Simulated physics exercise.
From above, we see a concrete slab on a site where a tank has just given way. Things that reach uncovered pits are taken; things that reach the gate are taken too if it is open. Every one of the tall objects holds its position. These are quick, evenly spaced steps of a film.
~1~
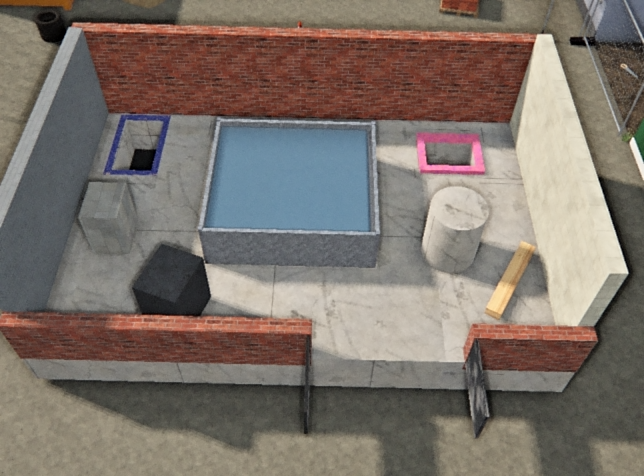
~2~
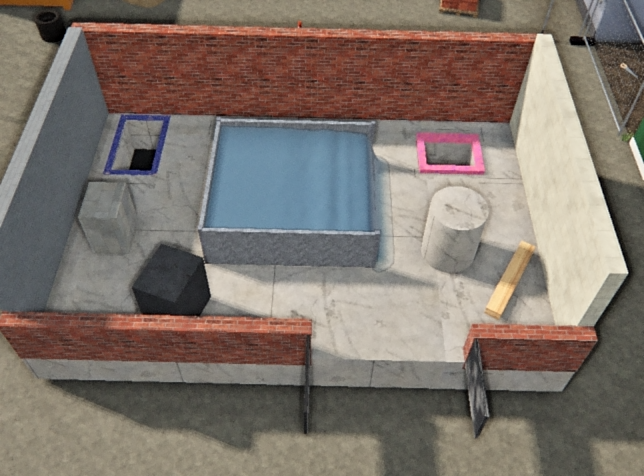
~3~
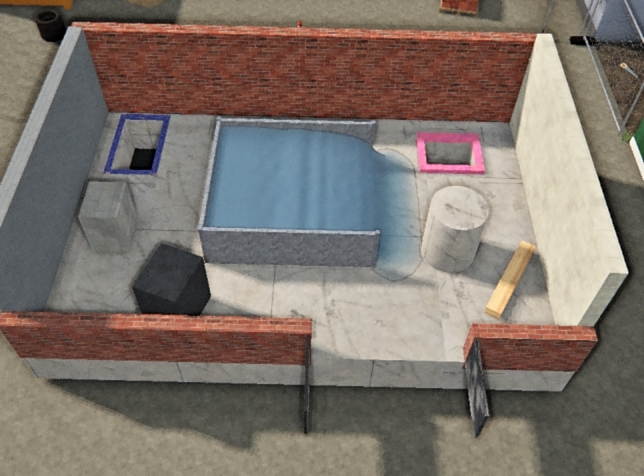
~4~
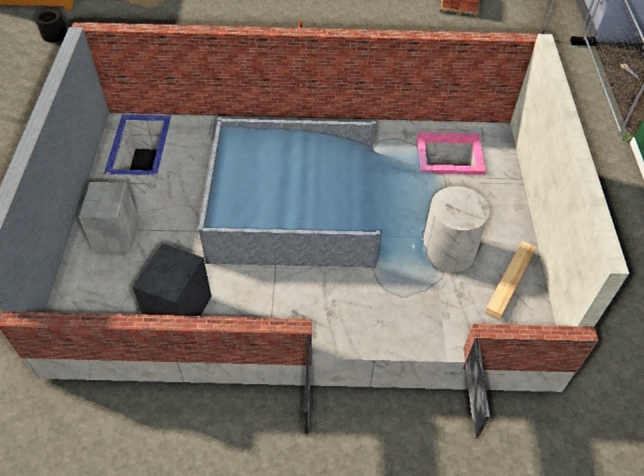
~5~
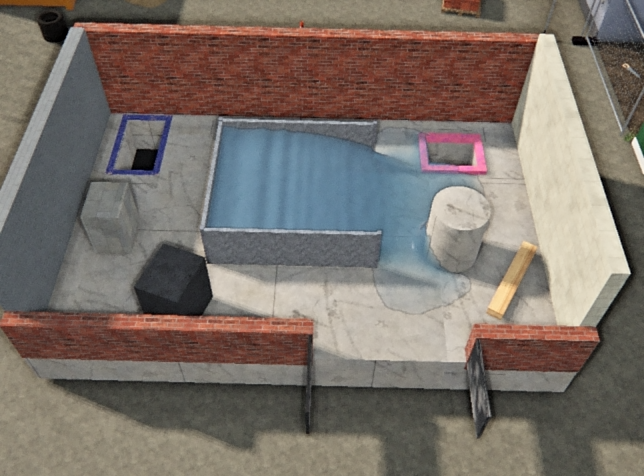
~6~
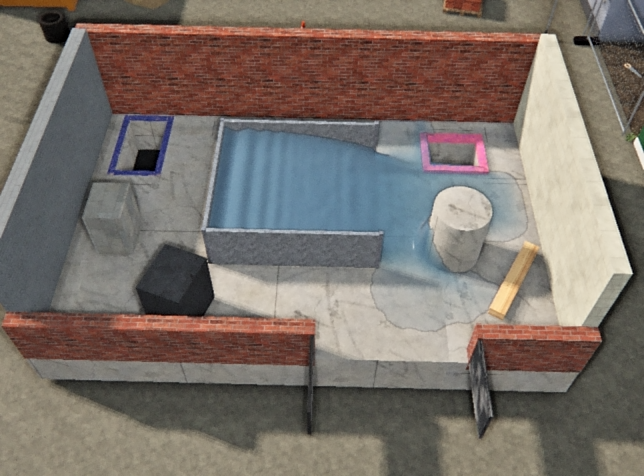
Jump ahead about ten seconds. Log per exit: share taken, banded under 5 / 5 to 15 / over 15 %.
My prediction: The gate is left holding a hefty amount - past fifteen per cent, the pink pit is left holding a hefty amount - past fifteen per cent, the blue pit is left holding a modest amount - five to fifteen per cent.
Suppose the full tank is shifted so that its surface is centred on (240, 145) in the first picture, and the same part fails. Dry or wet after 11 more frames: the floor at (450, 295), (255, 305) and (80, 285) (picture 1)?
Going through the three spots, I'd say swamped, high and dry, high and dry.
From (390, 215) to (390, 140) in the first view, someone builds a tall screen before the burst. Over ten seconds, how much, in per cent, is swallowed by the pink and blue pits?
I'd say the pink pit takes roughly 12 %, the blue pit roughly 6 %.
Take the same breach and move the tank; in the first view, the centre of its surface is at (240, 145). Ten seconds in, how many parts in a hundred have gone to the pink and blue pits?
Shares - pink: 35 in a hundred; blue: 2 in a hundred.
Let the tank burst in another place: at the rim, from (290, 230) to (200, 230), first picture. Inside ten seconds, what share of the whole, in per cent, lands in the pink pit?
The pink pit takes 2 per cent.
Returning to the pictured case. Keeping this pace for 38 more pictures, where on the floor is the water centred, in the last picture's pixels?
I reckon somewhere around (386, 213).
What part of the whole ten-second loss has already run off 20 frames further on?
Roughly 40 percent of it.
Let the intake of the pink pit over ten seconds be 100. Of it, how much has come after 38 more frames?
It comes to around 95 percent of the ten-second total.
A moment on, water covers 35 % of the floor; the gate 0 %, the pink pit 3 %, the blue pit 0 %.
Next, water covers 45 % of the floor; the gate 3 %, the pink pit 7 %, the blue pit 0 %.
Then, water covers 50 % of the floor; the gate 8 %, the pink pit 15 %, the blue pit 0 %.
Later, water covers 70 % of the floor; the gate 17 %, the pink pit 21 %, the blue pit 5 %.
In the end, water covers 85 % of the floor; the gate 23 %, the pink pit 22 %, the blue pit 12 %.
